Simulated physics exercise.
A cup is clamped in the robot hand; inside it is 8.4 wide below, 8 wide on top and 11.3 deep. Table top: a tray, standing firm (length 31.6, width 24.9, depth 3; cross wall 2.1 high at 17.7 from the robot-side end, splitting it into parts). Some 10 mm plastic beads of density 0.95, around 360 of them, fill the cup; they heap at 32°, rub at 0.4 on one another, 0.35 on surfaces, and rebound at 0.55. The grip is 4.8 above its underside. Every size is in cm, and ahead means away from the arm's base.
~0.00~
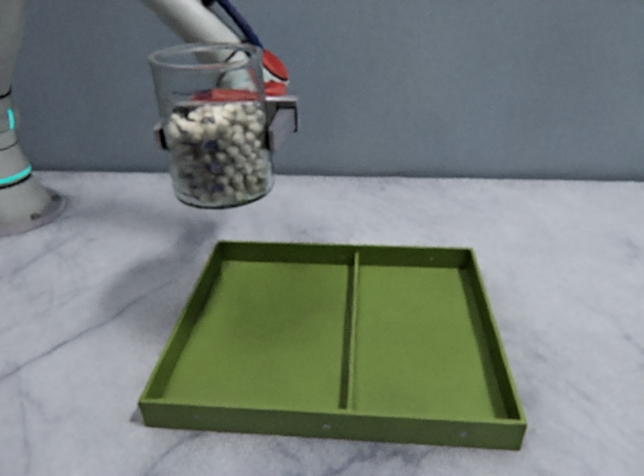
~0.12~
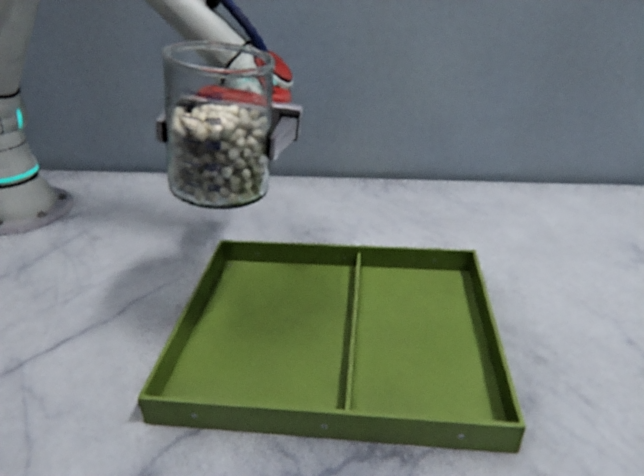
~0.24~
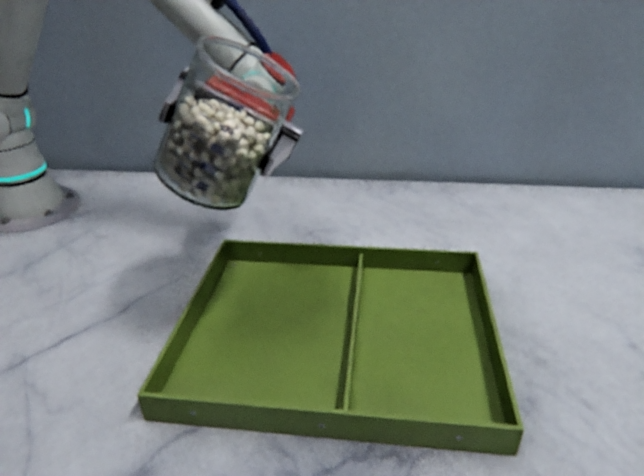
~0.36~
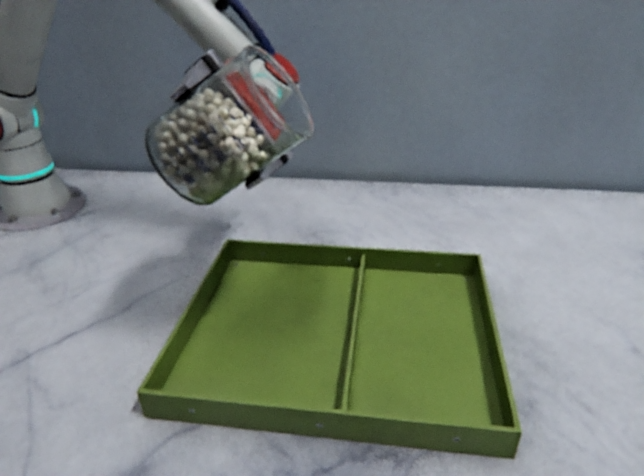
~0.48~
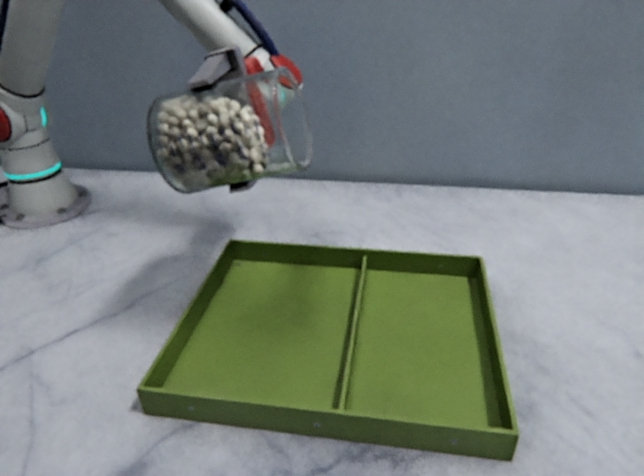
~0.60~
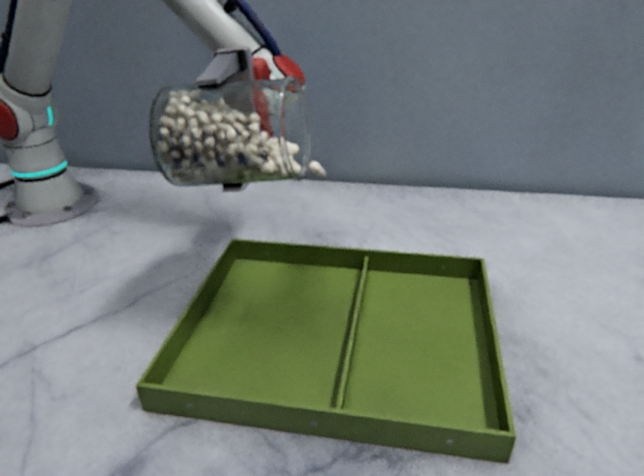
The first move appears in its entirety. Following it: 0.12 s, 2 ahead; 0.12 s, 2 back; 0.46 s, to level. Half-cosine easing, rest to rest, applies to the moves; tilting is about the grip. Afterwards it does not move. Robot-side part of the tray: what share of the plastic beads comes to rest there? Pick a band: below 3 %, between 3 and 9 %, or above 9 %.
The share falls between 3 and 9 %.
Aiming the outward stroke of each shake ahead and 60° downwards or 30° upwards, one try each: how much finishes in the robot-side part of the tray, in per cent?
First try about 0 %, second try about 5 %.
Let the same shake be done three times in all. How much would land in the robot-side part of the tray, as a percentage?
It would come to about 15 %.
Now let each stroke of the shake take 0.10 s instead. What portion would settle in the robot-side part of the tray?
Then about 5 per cent.
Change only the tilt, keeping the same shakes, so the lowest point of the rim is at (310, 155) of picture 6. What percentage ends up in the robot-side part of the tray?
Around 0 per cent of it.
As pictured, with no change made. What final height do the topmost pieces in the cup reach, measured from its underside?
Around 7.5 cm above the underside.
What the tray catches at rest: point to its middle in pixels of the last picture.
It sits close to (378, 329).
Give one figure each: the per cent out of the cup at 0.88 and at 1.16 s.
Roughly 5, then 10.
By 0.88 s, tilted 82° forward, highest piece 24 above the table; 334 in the cup, 8 in the far-side part, 19 in flight or on a rim.
By 1.16 s, tilted 18° forward, highest piece 27 above the table; 321 in the cup, 23 in the far-side part, 16 in the robot-side part, 1 in flight or on a rim.
By 1.50 s, level, highest piece 25 above the table; 321 in the cup, 24 in the far-side part, 16 in the robot-side part.
By 2.55 s, level, highest piece 25 above the table; 321 in the cup, 24 in the far-side part, 16 in the robot-side part.
Final count, 321 in the cup, 24 in the far-side part, 16 in the robot-side part. That is 4 % in the robot-side part of the tray.
